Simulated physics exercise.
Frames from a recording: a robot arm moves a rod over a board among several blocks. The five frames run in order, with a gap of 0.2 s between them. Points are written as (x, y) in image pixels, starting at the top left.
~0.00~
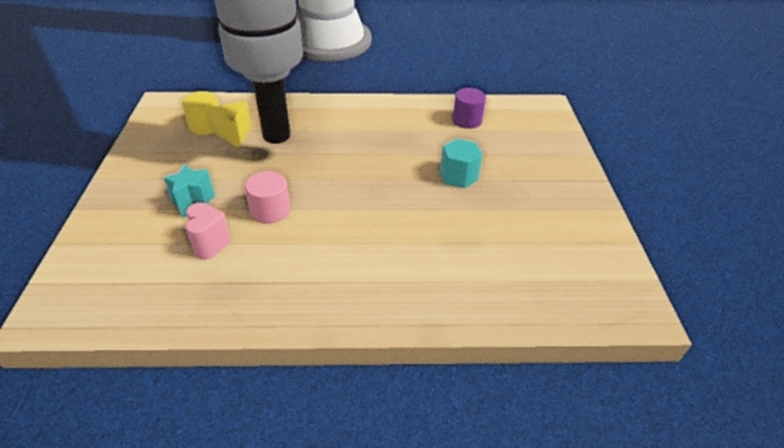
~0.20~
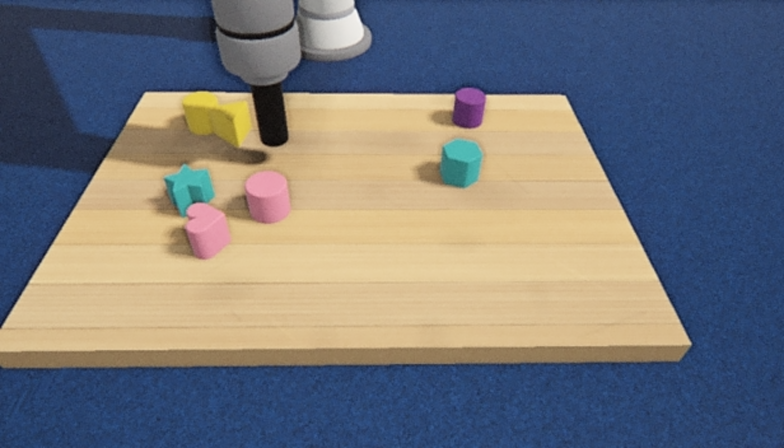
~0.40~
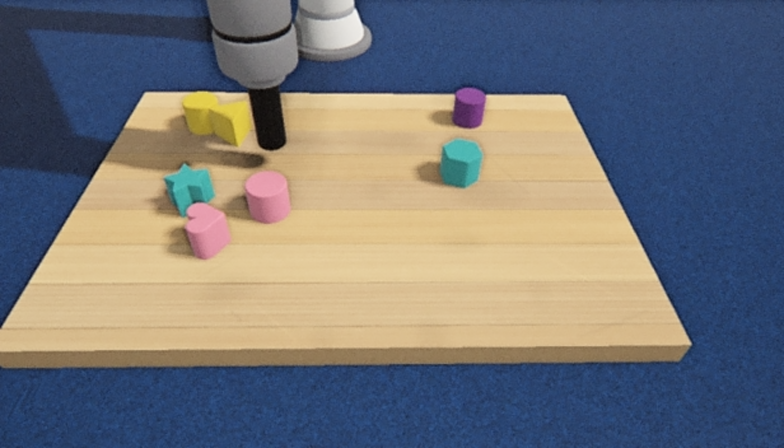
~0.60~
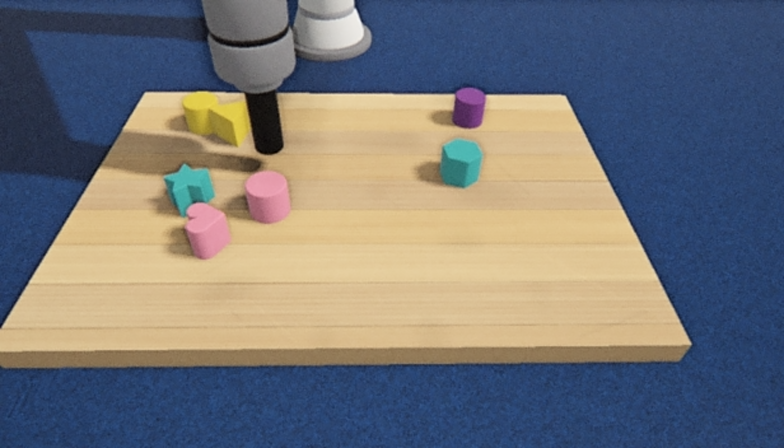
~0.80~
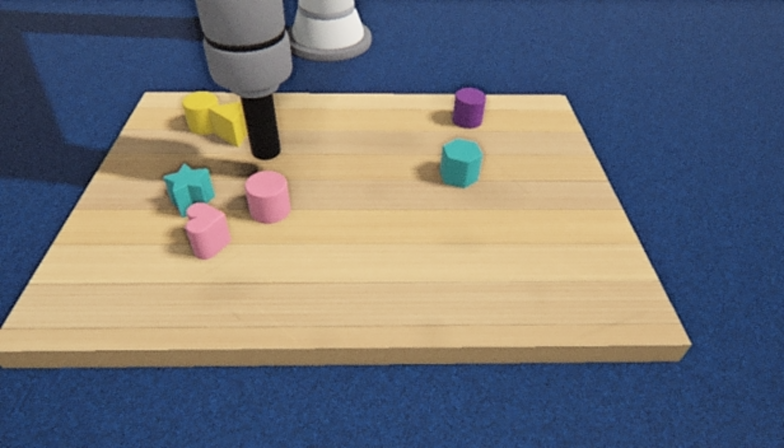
The robot arm moved its black rod slowly a short way down and slightly left over the wooden board, nearing the pink round block, while the yellow, turquoise, pink and purple blocks all stayed still.
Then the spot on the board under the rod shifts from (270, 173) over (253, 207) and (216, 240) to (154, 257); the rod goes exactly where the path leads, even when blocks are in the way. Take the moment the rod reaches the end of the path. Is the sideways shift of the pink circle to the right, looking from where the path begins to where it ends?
No, that is not what happens.
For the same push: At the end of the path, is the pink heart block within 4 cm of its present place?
No, it doesn't check out.
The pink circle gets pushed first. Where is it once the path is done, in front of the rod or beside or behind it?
The rod moves past it.
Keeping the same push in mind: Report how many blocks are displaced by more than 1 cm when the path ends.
Two blocks move.
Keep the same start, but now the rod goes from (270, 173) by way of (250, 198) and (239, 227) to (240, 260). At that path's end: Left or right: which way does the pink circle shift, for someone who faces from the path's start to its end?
Displaced left.
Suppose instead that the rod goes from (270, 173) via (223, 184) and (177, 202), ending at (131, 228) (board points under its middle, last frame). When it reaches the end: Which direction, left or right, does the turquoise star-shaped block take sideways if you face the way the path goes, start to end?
That block drifts left.
On the path given first. One third of the way, rod at (248, 187); pink circle at (267, 198).
Two thirds of the way, rod at (210, 219); pink heart block at (176, 228); pink circle at (268, 207).
At the end, rod at (145, 236); turquoise star-shaped block still; pink heart block at (114, 252), turned 20° anticlockwise; pink circle at (268, 207).
